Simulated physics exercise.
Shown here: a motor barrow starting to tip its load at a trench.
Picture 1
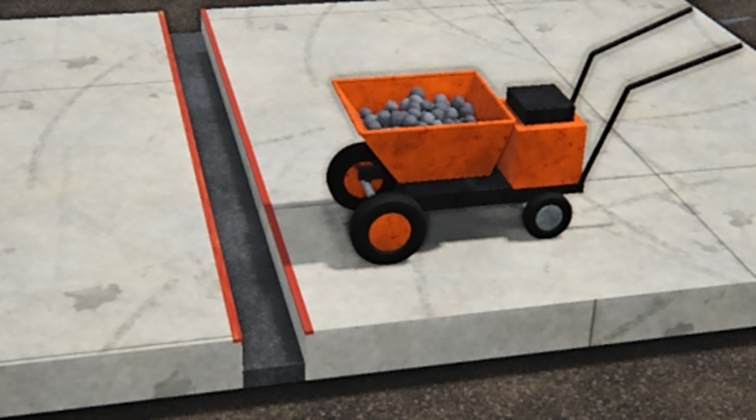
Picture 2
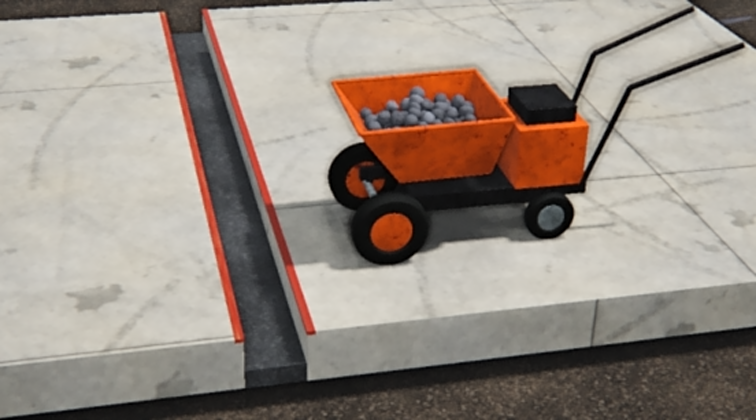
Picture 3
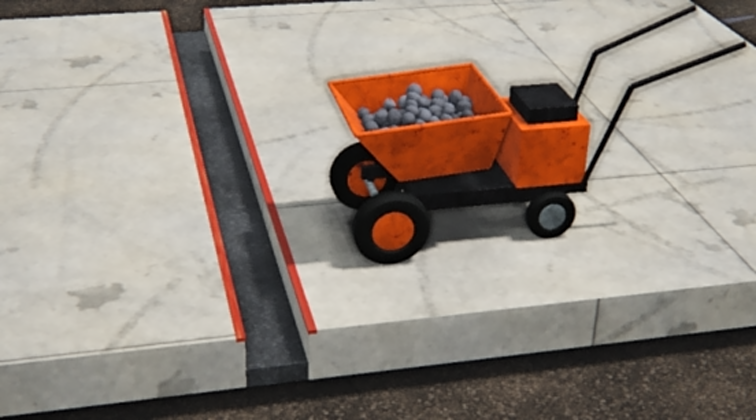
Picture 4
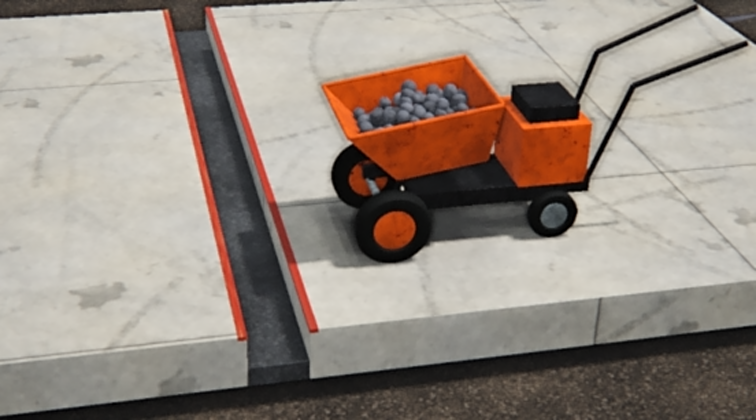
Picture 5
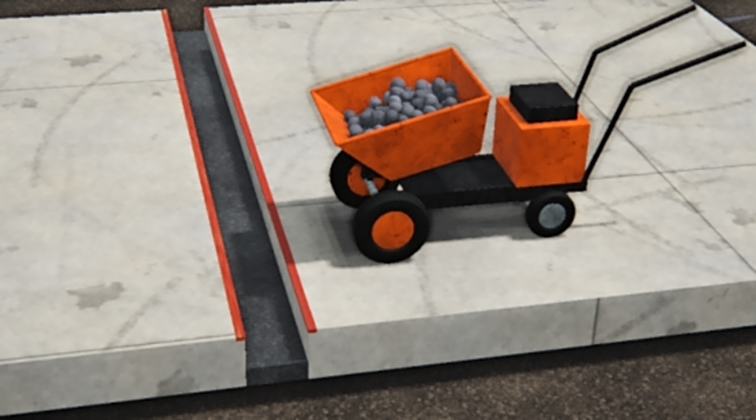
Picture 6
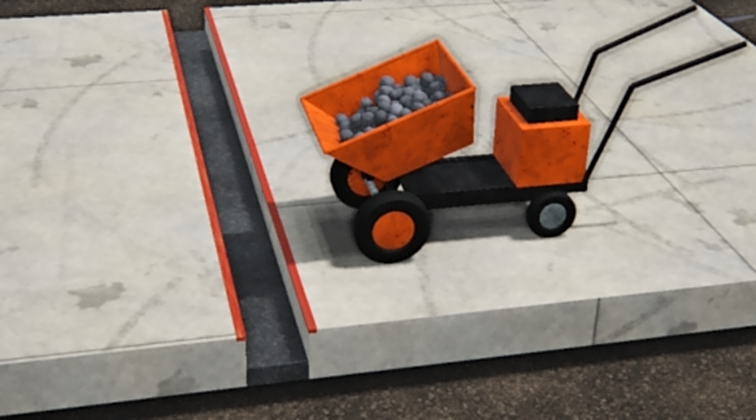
On a pale concrete slab beside a dark, red-edged trench, an orange motor barrow stands with its skip level and loaded with round grey cobbles. The skip begins to tilt slowly to the left, then leans further, its back end rising away from the engine housing while the wheels stay in place.
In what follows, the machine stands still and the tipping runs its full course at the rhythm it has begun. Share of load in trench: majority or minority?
Inside: The greater amount.
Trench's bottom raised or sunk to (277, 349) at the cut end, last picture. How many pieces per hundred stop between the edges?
It works out to some 70 percent.
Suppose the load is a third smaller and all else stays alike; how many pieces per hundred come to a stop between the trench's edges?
90 per cent, roughly.
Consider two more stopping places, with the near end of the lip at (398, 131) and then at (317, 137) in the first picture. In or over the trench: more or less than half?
Initially past the halfway mark, next shy of half.
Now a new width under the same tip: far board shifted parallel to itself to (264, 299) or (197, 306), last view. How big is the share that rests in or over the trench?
The share would be 30 % first and 100 % second.
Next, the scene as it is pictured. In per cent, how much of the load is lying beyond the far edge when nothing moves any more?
Result: Some 25 % of the load.
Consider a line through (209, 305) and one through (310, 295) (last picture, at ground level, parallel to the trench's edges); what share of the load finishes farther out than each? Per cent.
Near 20 % and near 100 %, in that order.
Soon after the last picture, skip tipped steeply; all in the skip.
A little later, skip tipped right over; most in the skip; a small part in or heaped over the trench; a stray few beyond it; a stray few falling.
Later still, skip tipped right over; a small part in the skip; about two thirds in or heaped over the trench; about a quarter beyond it.
At rest, skip tipped right over; most in or heaped over the trench; about a quarter beyond it.
